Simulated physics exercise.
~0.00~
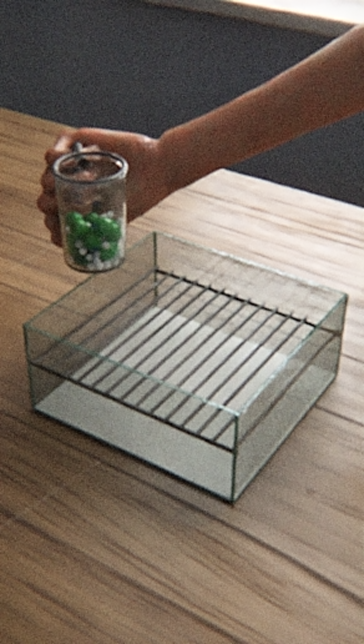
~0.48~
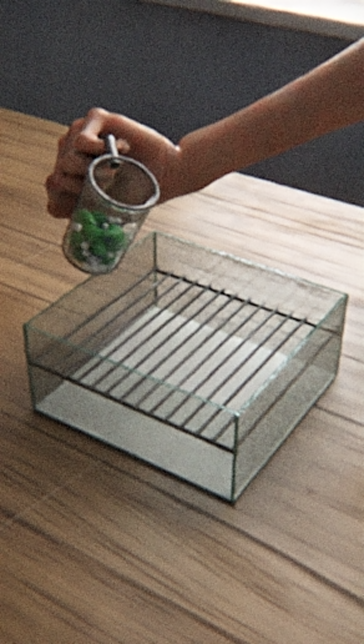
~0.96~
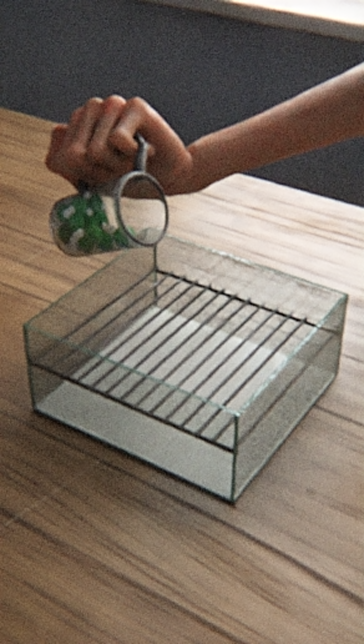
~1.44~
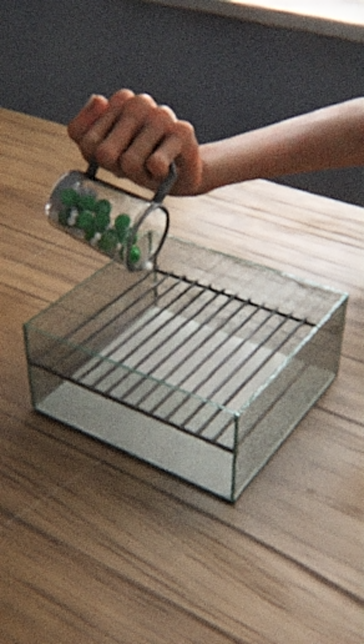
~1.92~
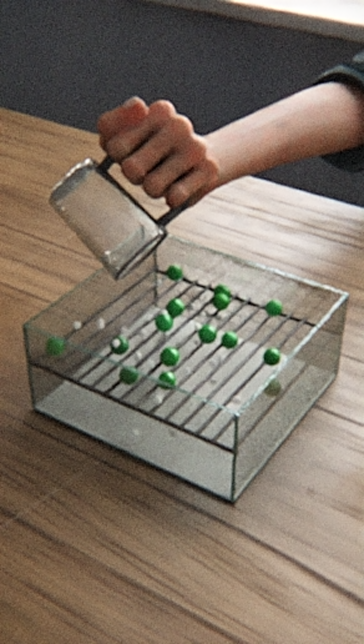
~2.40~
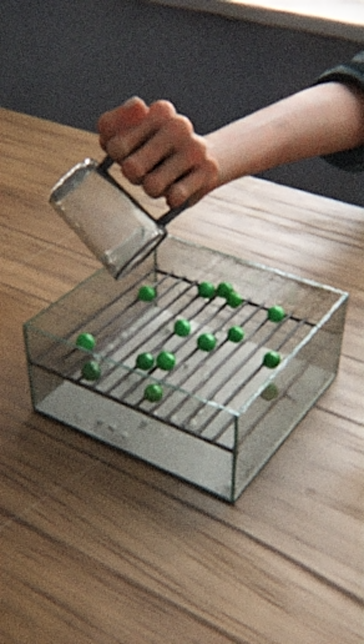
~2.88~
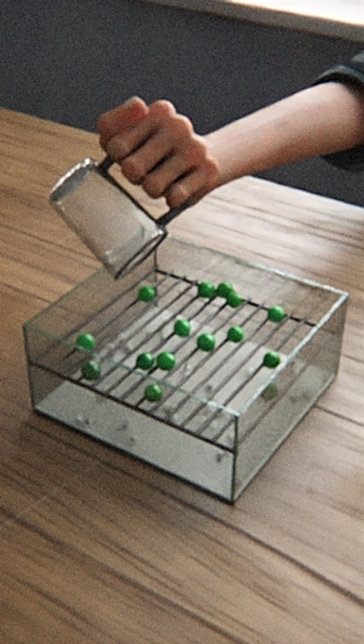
We see a hand tip a clear cup of green and white pieces over a glass-sided box with a wire rack, spilling them out, and the small white pieces drop through the wires to the bottom while the green balls stay scattered on top.
